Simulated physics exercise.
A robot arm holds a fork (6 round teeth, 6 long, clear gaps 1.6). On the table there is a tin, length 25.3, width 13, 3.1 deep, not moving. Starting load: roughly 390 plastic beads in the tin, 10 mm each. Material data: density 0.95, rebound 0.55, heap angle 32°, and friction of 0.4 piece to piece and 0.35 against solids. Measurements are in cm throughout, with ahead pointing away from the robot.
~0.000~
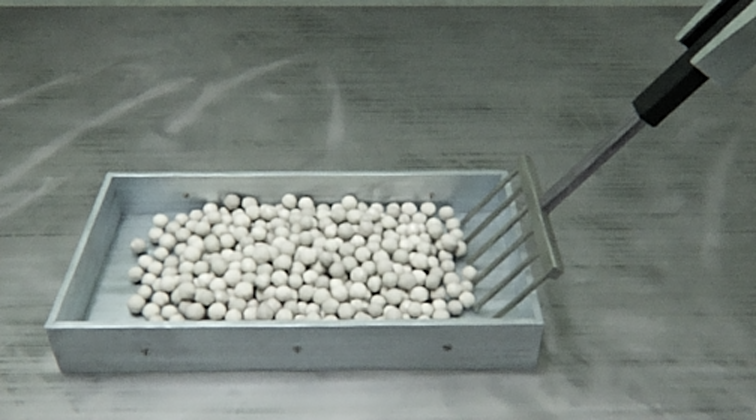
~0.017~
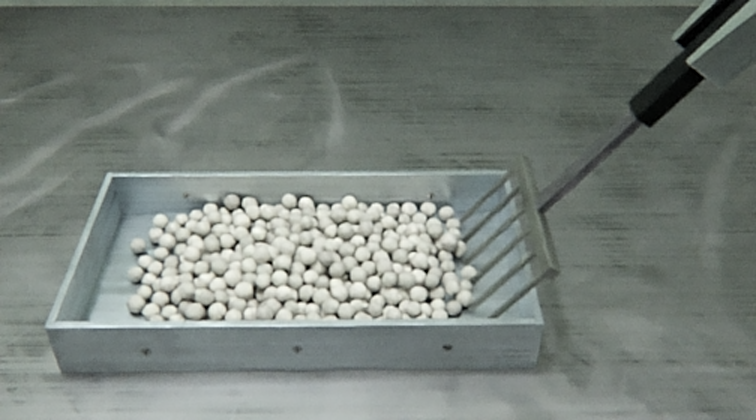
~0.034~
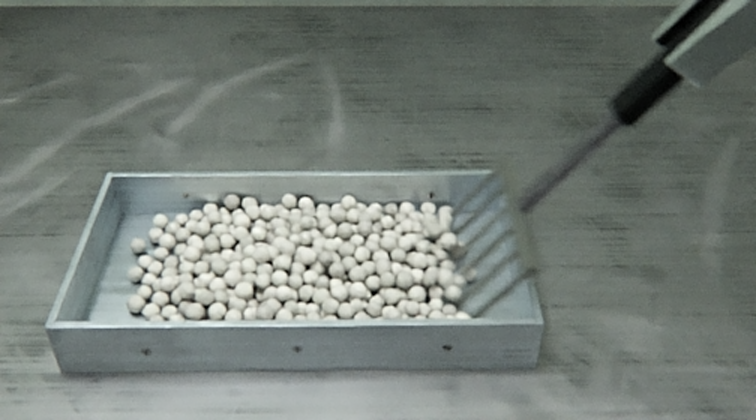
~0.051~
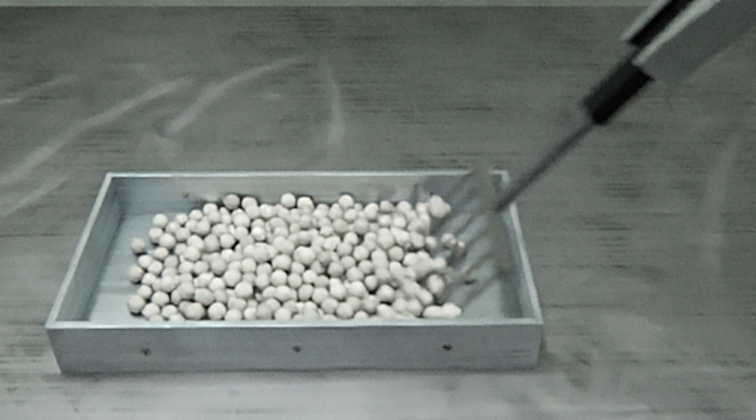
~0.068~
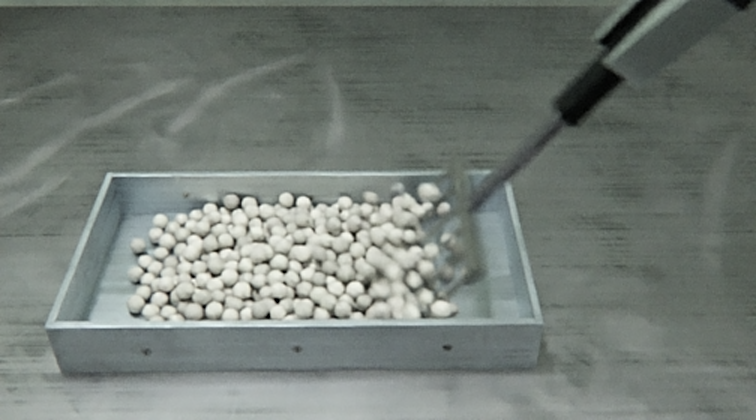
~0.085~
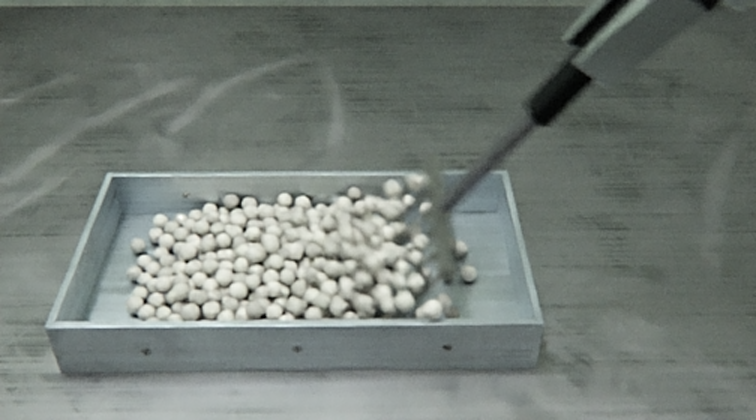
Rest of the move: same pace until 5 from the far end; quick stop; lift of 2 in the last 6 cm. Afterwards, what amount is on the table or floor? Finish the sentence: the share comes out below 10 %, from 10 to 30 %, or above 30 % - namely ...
Namely from 10 to 30 %.
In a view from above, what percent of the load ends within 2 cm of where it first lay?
About 10 percent.
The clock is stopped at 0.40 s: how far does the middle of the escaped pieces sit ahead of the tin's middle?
Some 20 cm.
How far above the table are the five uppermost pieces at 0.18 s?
About 6 centimetres.
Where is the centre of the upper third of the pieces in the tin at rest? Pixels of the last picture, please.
It is centred around (123, 260).
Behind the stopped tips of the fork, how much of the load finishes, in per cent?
Close to 40 in a hundred, I'd say.
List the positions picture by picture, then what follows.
In the first frame, the fork bar at (538, 211), sloping 54°; upper third of the load around (297, 265), from x 130 to 470, top at y 200; 388 in the tin.
In the second frame, the fork bar at (535, 212), sloping 54°; upper third of the load around (297, 264), from x 130 to 470, top at y 200.
In the third frame, the fork bar at (517, 212), sloping 54°; upper third of the load around (300, 265), from x 130 to 470, top at y 200.
In the fourth frame, the fork bar at (491, 212), sloping 54°; upper third of the load around (319, 263), from x 130 to 470, top at y 200.
In the fifth frame, the fork bar at (465, 212), sloping 54°; upper third of the load around (336, 261), from x 130 to 470, top at y 190.
In the sixth frame, the fork bar at (439, 212), sloping 54°; upper third of the load around (345, 255), from x 130 to 470, top at y 180; 388 in the tin.
After 0.13 s, sloping 54°, highest piece 6 above the table; 387 in the tin, 1 in flight or on the tool.
After 0.18 s, sloping 54°, highest piece 6 above the table; 386 in the tin, 2 on the table or floor.
After 0.40 s, sloping 54°, highest piece 5 above the table; 326 in the tin, 56 on the table or floor, 6 in flight or on the tool.
After 1.10 s, sloping 54°, highest piece 4 above the table; 324 in the tin, 64 on the table or floor.
In the end, 324 in the tin, 64 on the table or floor. That is 16 % on the table or floor.
